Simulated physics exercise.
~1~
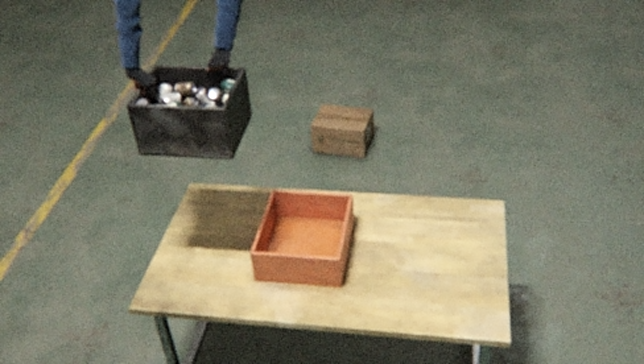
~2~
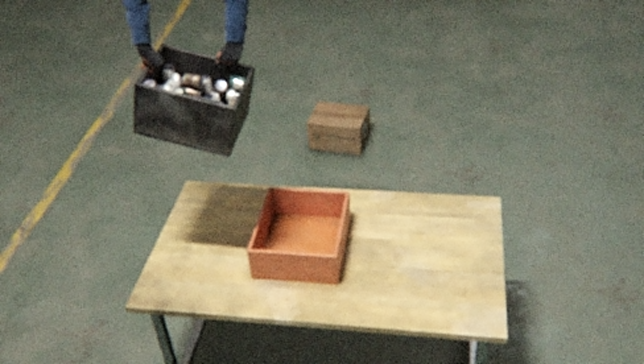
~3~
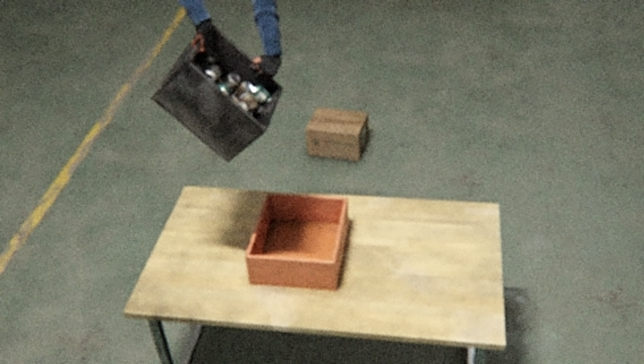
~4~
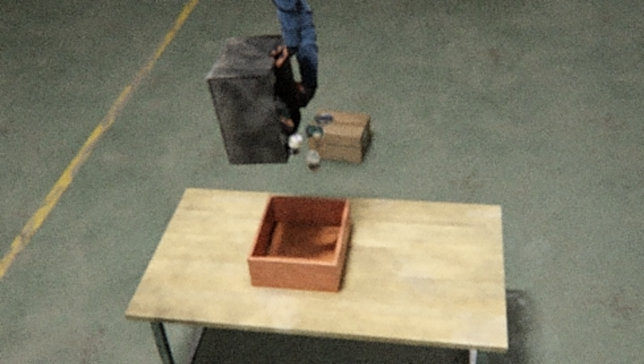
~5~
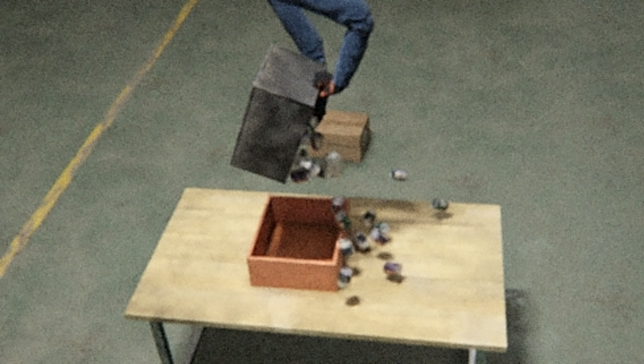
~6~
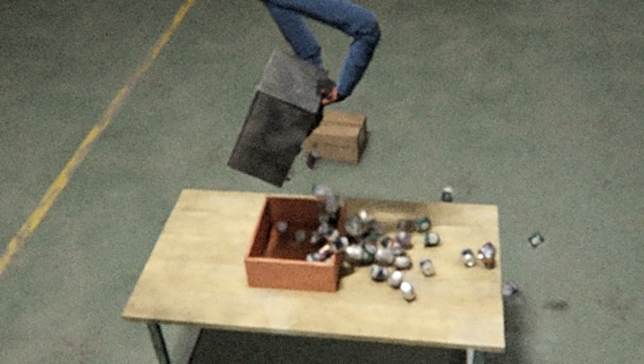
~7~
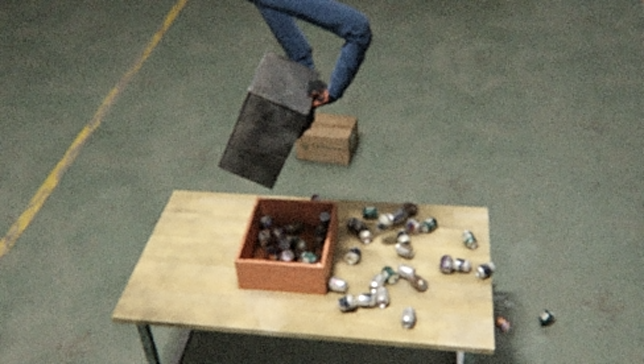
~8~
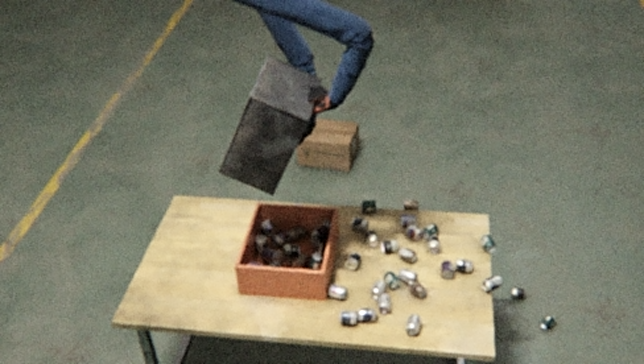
A worker in blue sleeves and dark gloves holds a black tote full of small cans above a pale wooden table, seen from above in a room with a grey-green floor. An open orange basket sits on the table, with a brown box on the floor behind and a yellow line at left. The worker tips the tote toward the right until it is past upright, and cans spill from its lower edge. Some drop into the basket, but more land to its right and scatter across the tabletop. A few fall off the right edge onto the floor, while the tote stays upended above.
